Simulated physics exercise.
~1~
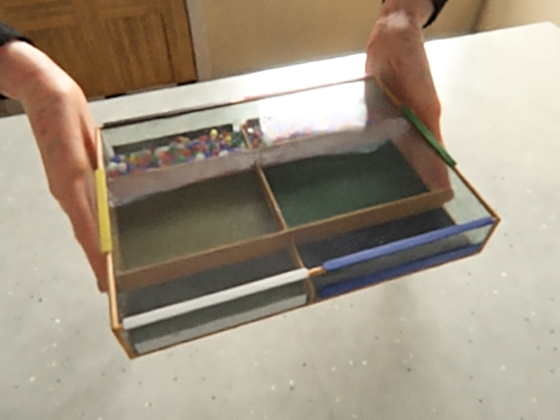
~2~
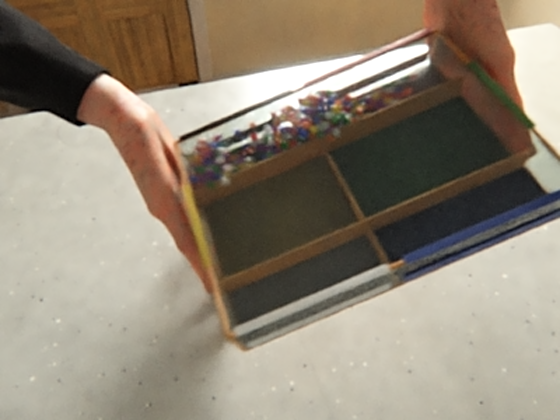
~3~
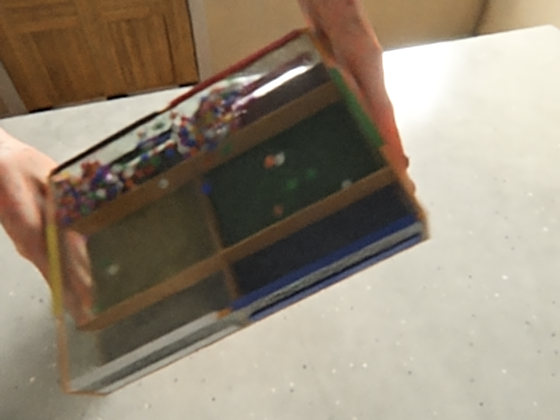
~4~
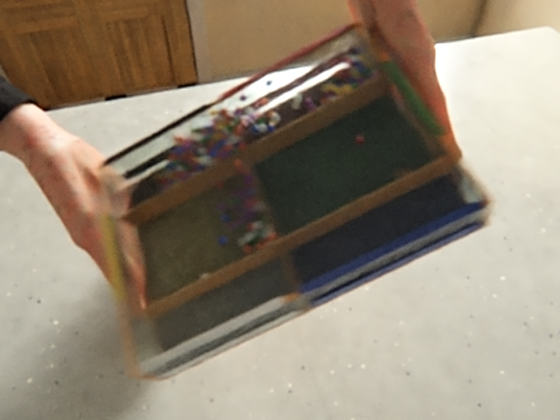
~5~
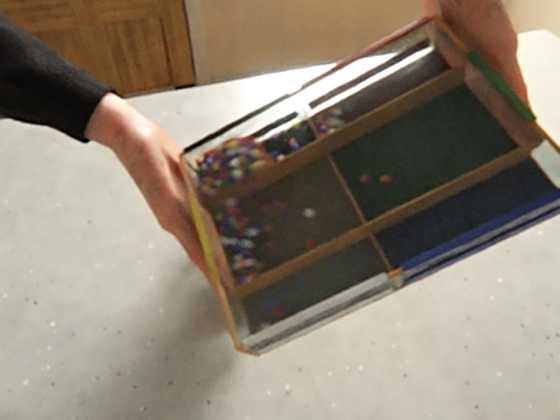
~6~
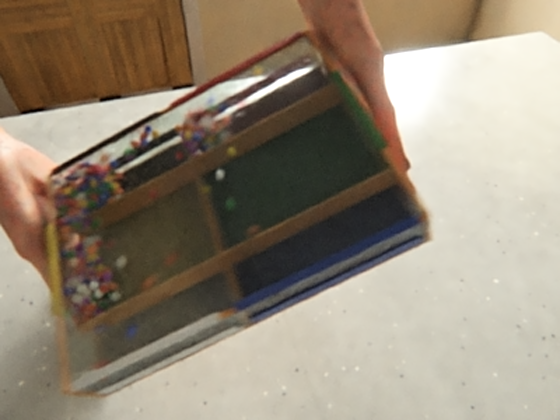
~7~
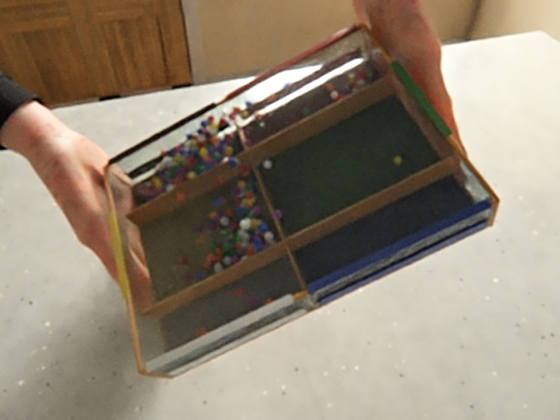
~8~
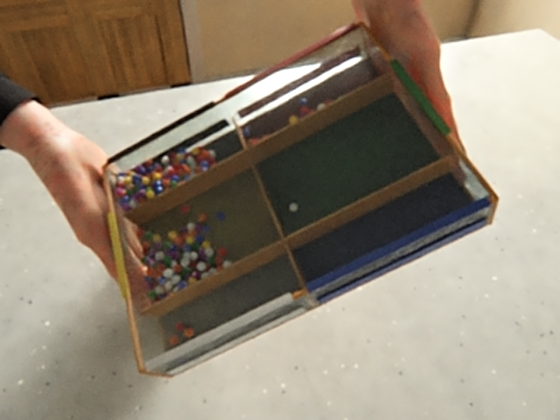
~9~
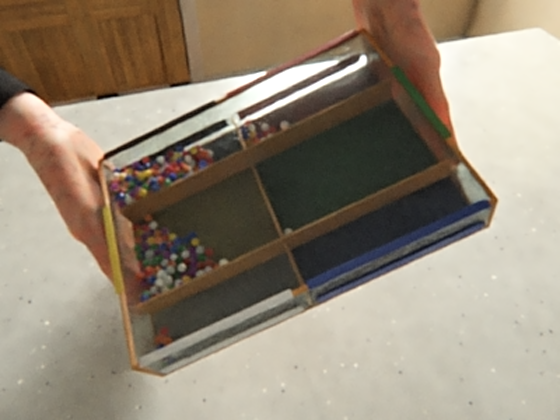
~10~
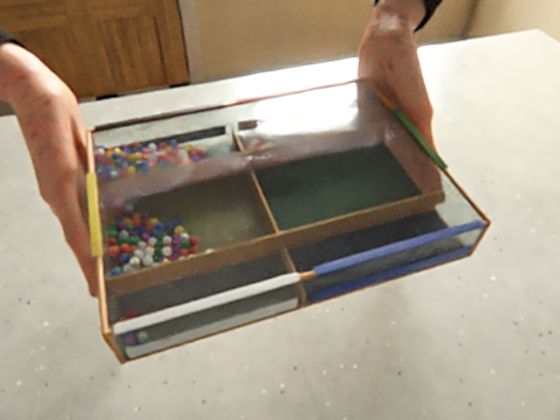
We see two hands holding a clear-lidded, divided box of colourful beads above a pale speckled surface, tilting it and shaking it from side to side so beads scatter between compartments, then levelling it, with most beads resting in the two left compartments farther back.
